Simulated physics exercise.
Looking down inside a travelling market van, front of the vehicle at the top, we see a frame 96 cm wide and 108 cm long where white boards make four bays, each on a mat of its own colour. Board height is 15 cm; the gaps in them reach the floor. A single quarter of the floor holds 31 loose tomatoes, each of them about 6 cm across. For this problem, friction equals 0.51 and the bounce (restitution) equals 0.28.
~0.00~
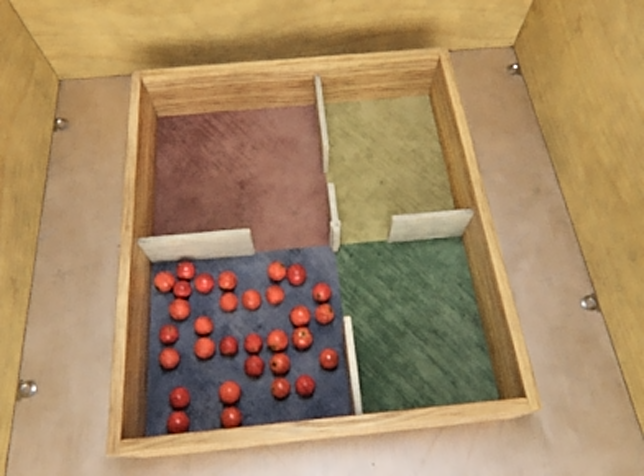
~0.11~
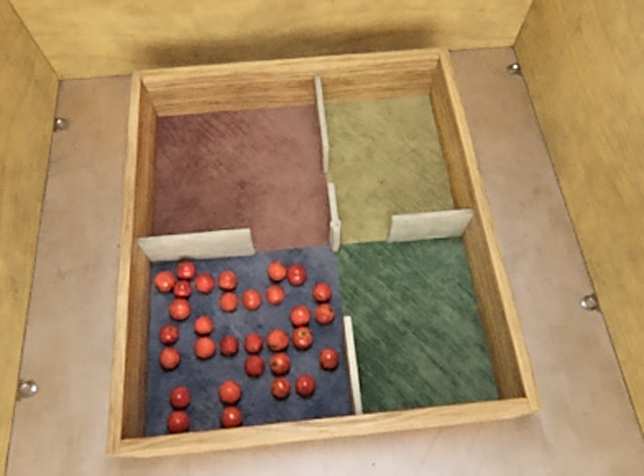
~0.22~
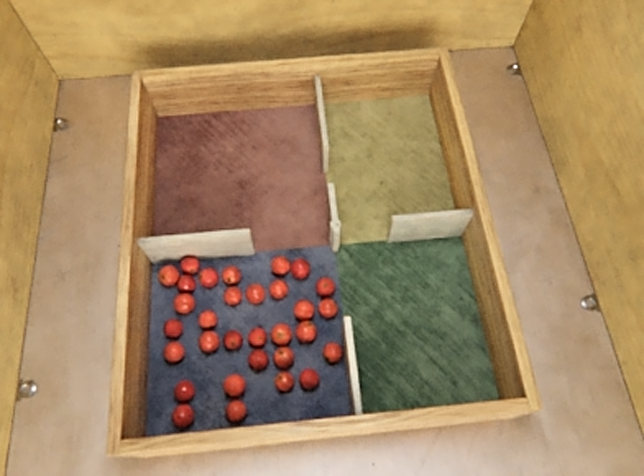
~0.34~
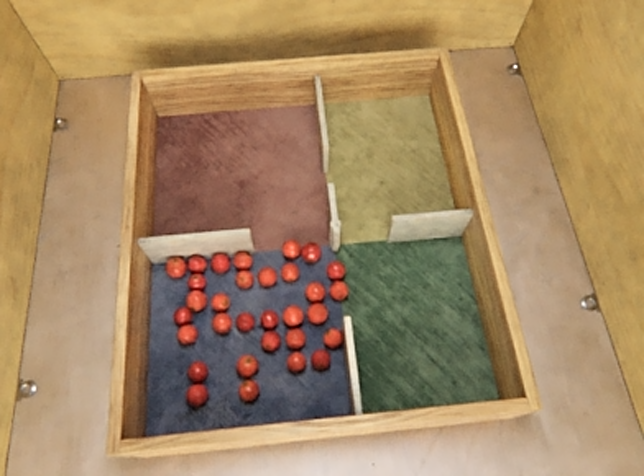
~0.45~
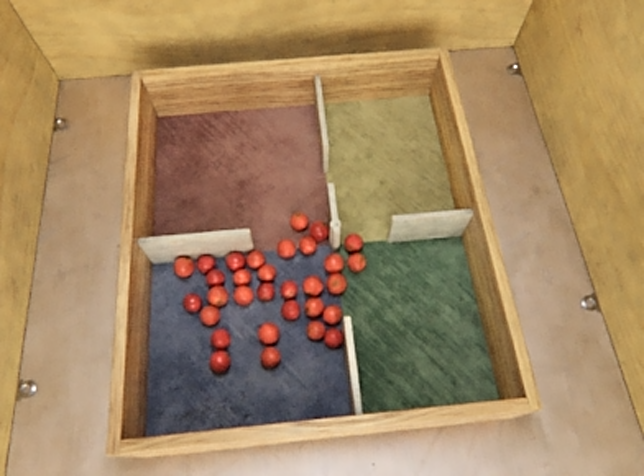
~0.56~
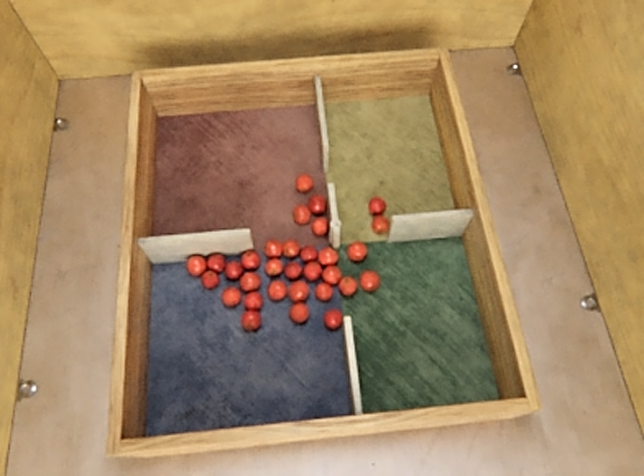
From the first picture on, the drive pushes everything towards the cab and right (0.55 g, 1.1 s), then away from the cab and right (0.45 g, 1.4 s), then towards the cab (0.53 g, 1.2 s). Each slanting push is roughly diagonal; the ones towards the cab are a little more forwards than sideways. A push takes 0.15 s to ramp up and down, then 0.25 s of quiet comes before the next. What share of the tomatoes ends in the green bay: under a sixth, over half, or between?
In the green bay you should find somewhere from one sixth to half of the load.
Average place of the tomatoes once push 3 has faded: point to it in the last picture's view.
Centred roughly on pixel (393, 167).
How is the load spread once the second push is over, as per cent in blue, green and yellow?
Result, in percent - blue: 10, green: 50, yellow: 40.
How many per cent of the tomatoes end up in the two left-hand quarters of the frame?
Some 10 %.
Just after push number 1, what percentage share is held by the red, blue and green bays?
Shares - red: 50, blue: 0, green: 30 (per cent).
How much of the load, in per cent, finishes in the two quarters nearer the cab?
Share: About 60 in a hundred.
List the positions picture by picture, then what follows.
In the first frame, middle of the blue mat (246, 339); middle of the green mat (414, 322); middle of the red mat (240, 176); middle of the yellow mat (386, 164); 31 in the blue bay; the tomato farthest behind, in the direction of the first push, is at (178, 423).
In the second frame, 31 in the blue bay; the tomato farthest behind, in the direction of the first push, is at (179, 423).
In the third frame, 31 in the blue bay; the tomato farthest behind, in the direction of the first push, is at (183, 416).
In the fourth frame, 31 in the blue bay; the tomato farthest behind, in the direction of the first push, is at (197, 395).
In the fifth frame, 2 in the red bay, 27 in the blue bay and 2 in the green bay; the tomato farthest behind, in the direction of the first push, is at (220, 362).
In the sixth frame, 4 in the red bay, 22 in the blue bay, 3 in the green bay and 2 in the yellow bay; the tomato farthest behind, in the direction of the first push, is at (251, 320).
After push 1 (1.34 s), 14 in the red bay, 1 in the blue bay, 9 in the green bay and 7 in the yellow bay.
After push 2 (2.99 s), 3 in the blue bay, 16 in the green bay and 12 in the yellow bay.
After push 3 (4.44 s), 3 in the red bay, 12 in the green bay and 16 in the yellow bay.
Final count (at 4.72 s), 3 in the red bay, 12 in the green bay and 16 in the yellow bay. Asked share, 12 of 31, 39 per cent.
